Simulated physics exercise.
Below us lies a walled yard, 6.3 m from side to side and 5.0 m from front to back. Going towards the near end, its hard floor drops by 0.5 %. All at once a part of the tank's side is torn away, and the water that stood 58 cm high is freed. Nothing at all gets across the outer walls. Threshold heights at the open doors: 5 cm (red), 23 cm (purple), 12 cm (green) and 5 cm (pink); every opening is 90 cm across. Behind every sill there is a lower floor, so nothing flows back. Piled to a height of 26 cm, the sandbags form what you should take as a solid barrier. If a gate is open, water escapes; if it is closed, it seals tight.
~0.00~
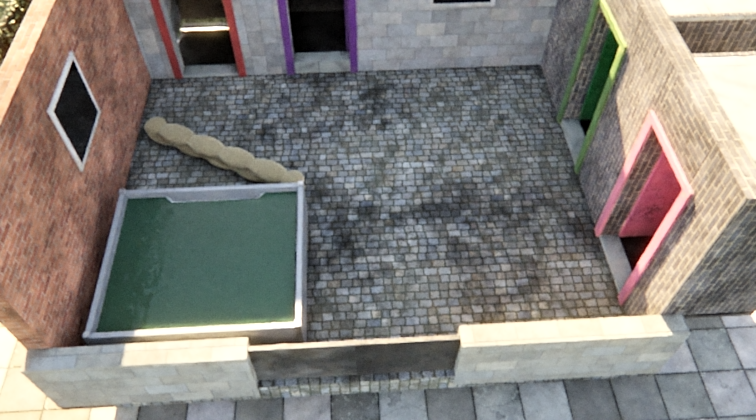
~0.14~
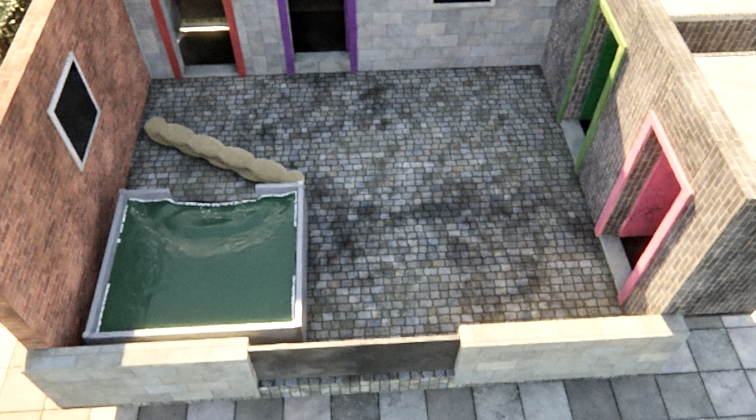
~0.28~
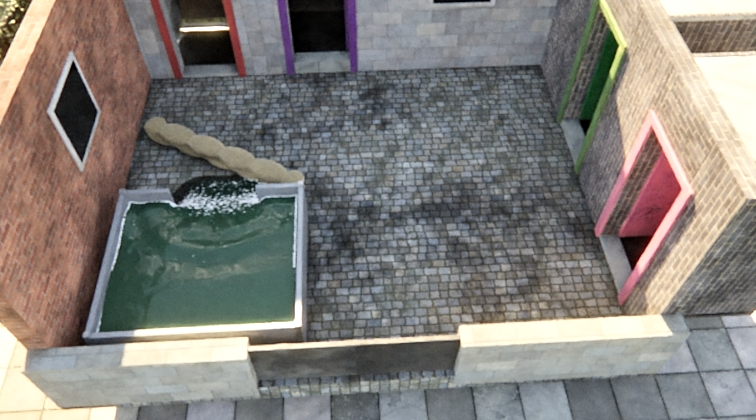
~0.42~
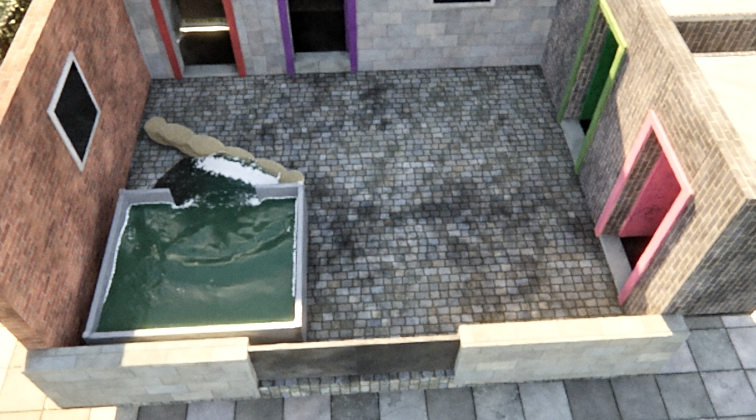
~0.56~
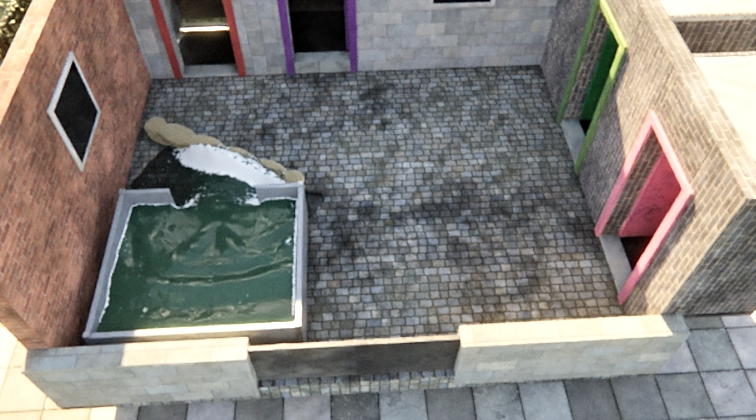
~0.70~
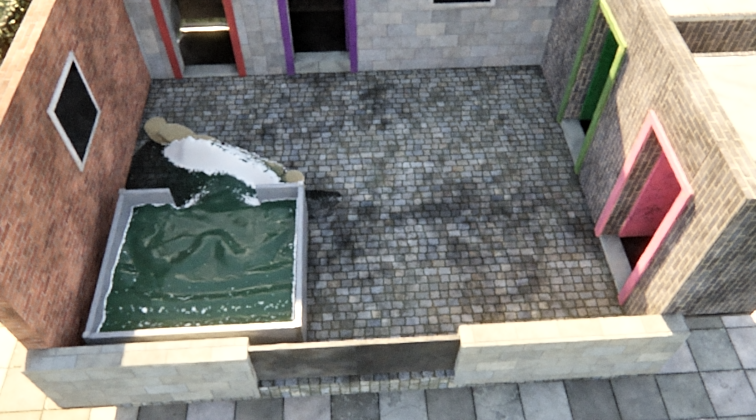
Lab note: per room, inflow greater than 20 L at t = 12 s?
Red door: Past the set amount, purple door: Under the set amount, green door: Under the set amount, pink door: Past the set amount.
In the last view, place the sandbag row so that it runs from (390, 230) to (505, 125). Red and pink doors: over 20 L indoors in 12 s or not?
Result: Red door beyond the limit; pink door inside the limit.
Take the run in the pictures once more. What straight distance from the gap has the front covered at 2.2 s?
About 3.4 m out.
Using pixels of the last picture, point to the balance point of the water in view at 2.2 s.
The water's centre sits at about (211, 230).
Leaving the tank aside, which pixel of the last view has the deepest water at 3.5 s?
Around (84, 362).
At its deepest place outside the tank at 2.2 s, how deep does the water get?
Max around 40 cm.
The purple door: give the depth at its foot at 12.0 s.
Some 2.5 centimetres of depth.
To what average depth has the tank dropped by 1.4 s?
Depth, averaged: Around 40 centimetres.
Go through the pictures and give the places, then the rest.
In the first picture, the tank at (205, 257) is whole and still, 58 cm deep.
In the second picture, the front is at a hidden place, 0.6 m from the gap on the tank's far side; 0.2 m2 of floor is under water; 58 cm left at the back of the tank.
In the third picture, water pours out on the tank's far side and has run 0.8 m, to a hidden place; typically 10 cm deep outside, 58 cm at the tank's back.
In the fourth picture, water pours out on the tank's far side and has run 1.3 m, to (187, 162); typically 11 cm deep outside, 58 cm at the tank's back.
In the fifth picture, the front is at (172, 151), 1.6 m from the gap on the tank's far side; 1.8 m2 of floor is under water; 56 cm left at the back of the tank.
In the sixth picture, the front is at (153, 146), 1.9 m from the gap on the tank's far side; 2.1 m2 of floor is under water; 49 cm left at the back of the tank.
After 1.4 s water covers 20 % of the floor and is deepest (45 cm) near (256, 185); red door not reached, purple door not reached, green door not reached, pink door not reached.
After 2.2 s water covers 45 % of the floor and is deepest (40 cm) near (132, 162); red door 15 cm at the sill, 9 L in, purple door 4 cm at the sill, 0 L in, green door not reached, pink door not reached.
After 3.5 s water covers 55 % of the floor and is deepest (36 cm) near (84, 362); red door 11 cm at the sill, 52 L in, purple door 7 cm at the sill, 0 L in, green door not reached, pink door not reached.
After 7.0 s water covers 90 % of the floor and is deepest (24 cm) near (80, 377); red door 5 cm at the sill, 74 L in, purple door 2 cm at the sill, 0 L in, green door 9 cm at the sill, 0 L in, pink door 9 cm at the sill, 8 L in.
After 12.0 s water covers 95 % of the floor and is deepest (14 cm) near (80, 377); red door 3 cm at the sill, 76 L in, purple door 2 cm at the sill, 0 L in, green door 5 cm at the sill, 0 L in, pink door 7 cm at the sill, 55 L in.
